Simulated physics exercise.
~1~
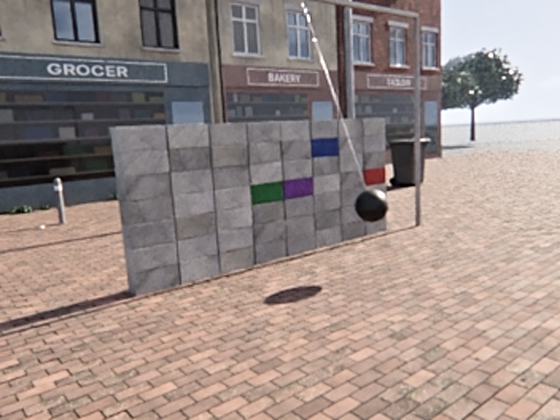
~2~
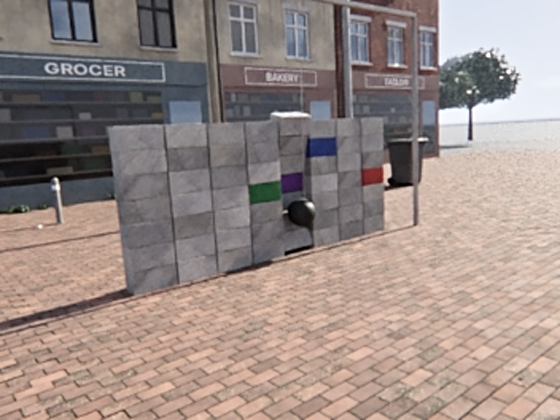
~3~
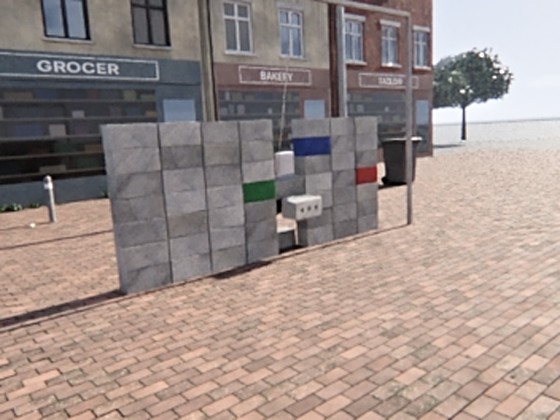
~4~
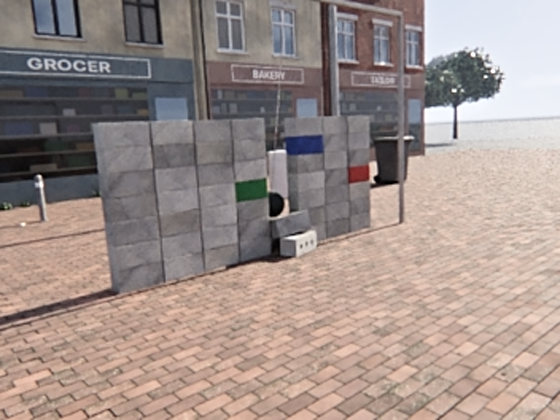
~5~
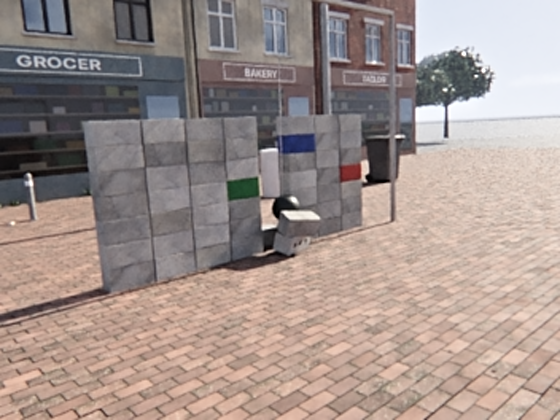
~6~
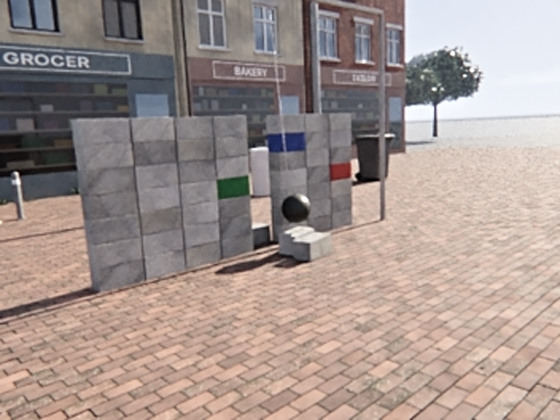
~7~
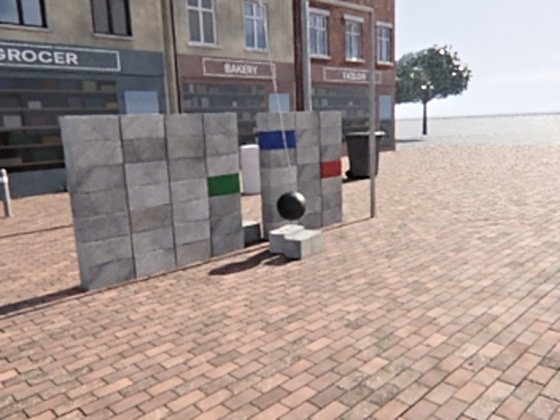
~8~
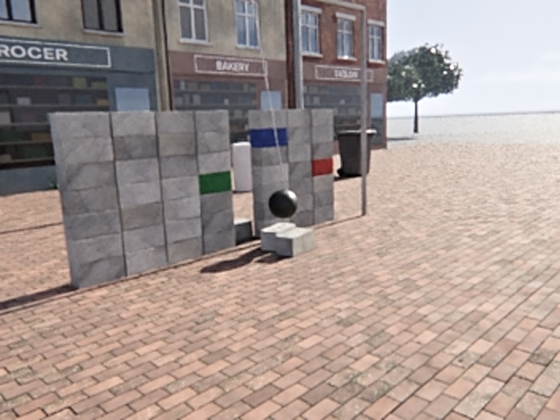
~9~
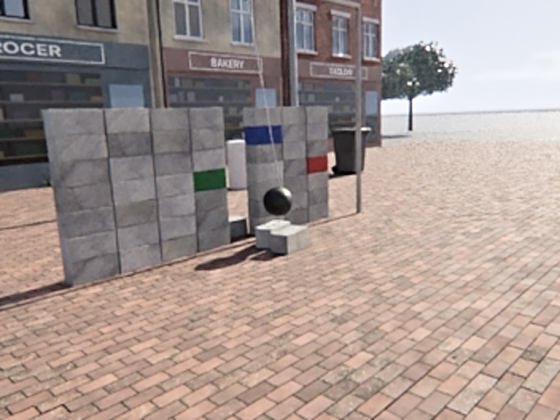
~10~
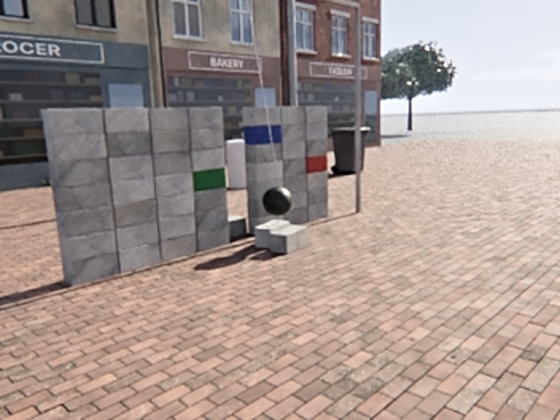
A wall of grey concrete blocks stands on a brick-paved square before a grocer and a bakery, seen from the front at a slight angle. A green and a purple block sit side by side near its middle, with a blue one higher to the right and a red one near the right end. A dark ball on a line swings in from the right and strikes below the purple block. That column breaks apart, the purple block drops from sight, and grey blocks tumble forward. The view drifts right as the ball settles over the fallen blocks, leaving a narrow gap between standing sections, with green, blue and red still in place.
